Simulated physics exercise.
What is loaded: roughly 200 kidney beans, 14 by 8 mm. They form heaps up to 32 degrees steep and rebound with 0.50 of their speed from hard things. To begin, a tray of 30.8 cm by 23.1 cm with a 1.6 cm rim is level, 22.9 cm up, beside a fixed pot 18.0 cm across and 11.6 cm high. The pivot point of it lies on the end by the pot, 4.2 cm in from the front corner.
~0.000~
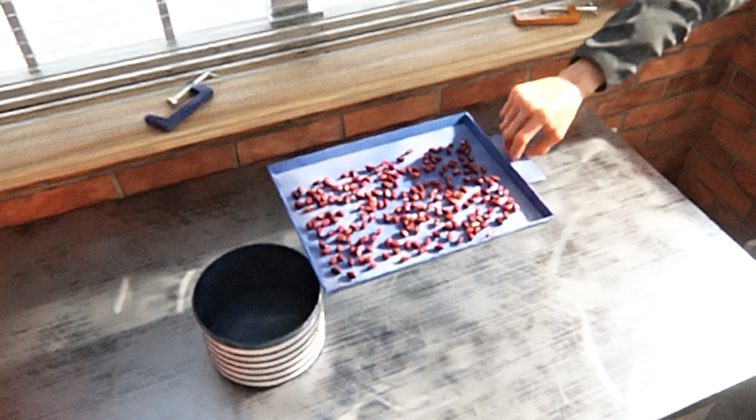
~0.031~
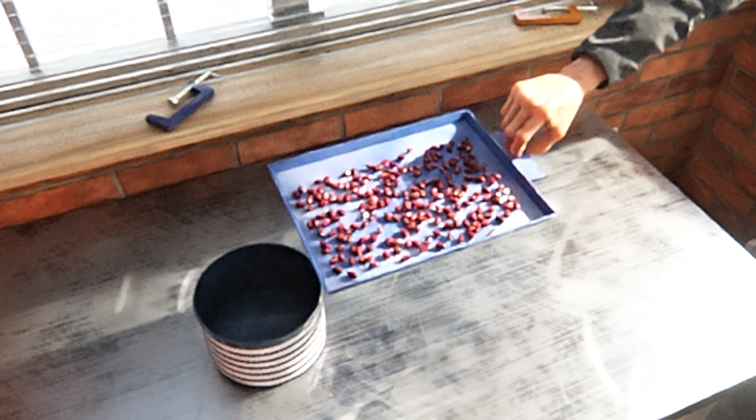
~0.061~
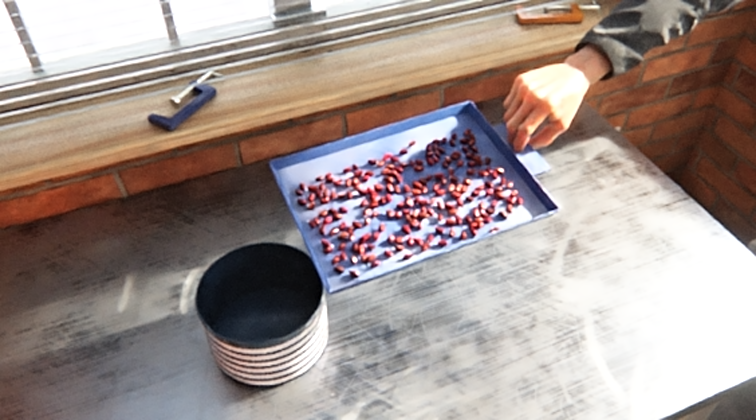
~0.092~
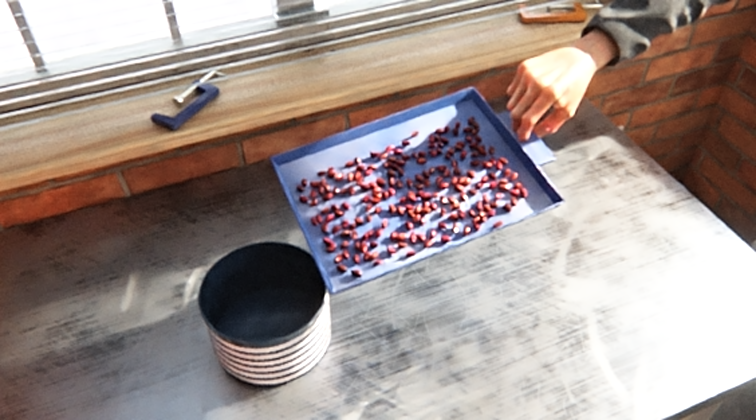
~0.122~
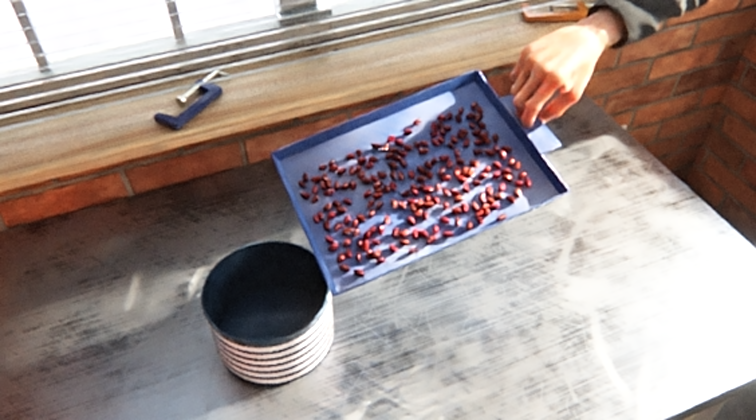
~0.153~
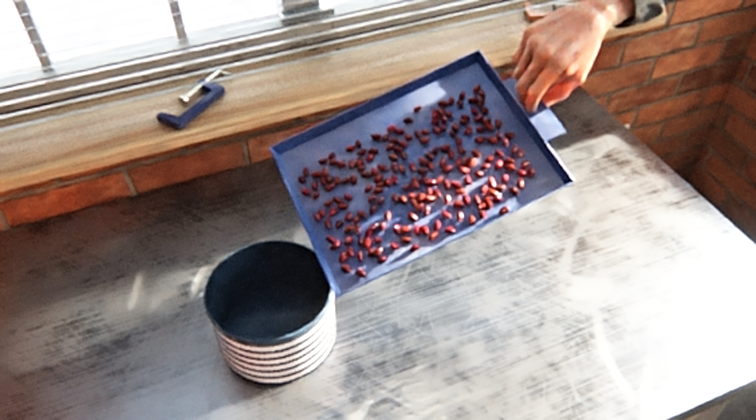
A hand at the right grips the tab of a shallow blue tray scattered with dark red beans, lying flat on a worn grey table beside a striped pot. The hand raises that end, slowly and then faster, until the tray slants down toward the pot, the beans still spread across it.
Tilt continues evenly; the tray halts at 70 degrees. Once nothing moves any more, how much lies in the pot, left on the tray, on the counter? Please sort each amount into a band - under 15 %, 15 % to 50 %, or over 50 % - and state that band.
Pot: Under 15 %; tray: Under 15 %; counter: Over 50 %.
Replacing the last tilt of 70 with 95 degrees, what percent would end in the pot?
0 per cent.
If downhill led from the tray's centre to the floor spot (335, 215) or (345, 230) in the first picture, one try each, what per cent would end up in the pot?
About 70 and 30 per cent.
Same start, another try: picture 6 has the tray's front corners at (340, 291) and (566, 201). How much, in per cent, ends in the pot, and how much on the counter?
You'd end with pot at 0 and counter at 95.
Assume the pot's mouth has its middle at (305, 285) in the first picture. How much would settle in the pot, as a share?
0 %.
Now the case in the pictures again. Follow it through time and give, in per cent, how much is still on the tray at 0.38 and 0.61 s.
The figures go 100 and then 10.
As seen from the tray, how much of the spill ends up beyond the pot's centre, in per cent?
Share: Close to 70 %.
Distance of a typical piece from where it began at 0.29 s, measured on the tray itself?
Displacement on the tray: Roughly 1 cm.
Then, at 0.29 s, tilt 47 degrees; the tray holds 100 %, the pot 0 %.
After 0.38 s, tilt 64 degrees; the tray holds 100 %, the pot 0 %.
Then, at 0.61 s, tilt 70 degrees; the tray holds 10 %, the pot 0 %.
In the end, at 2.1 s, pot 0 %, tray 5 %, counter 95 %.
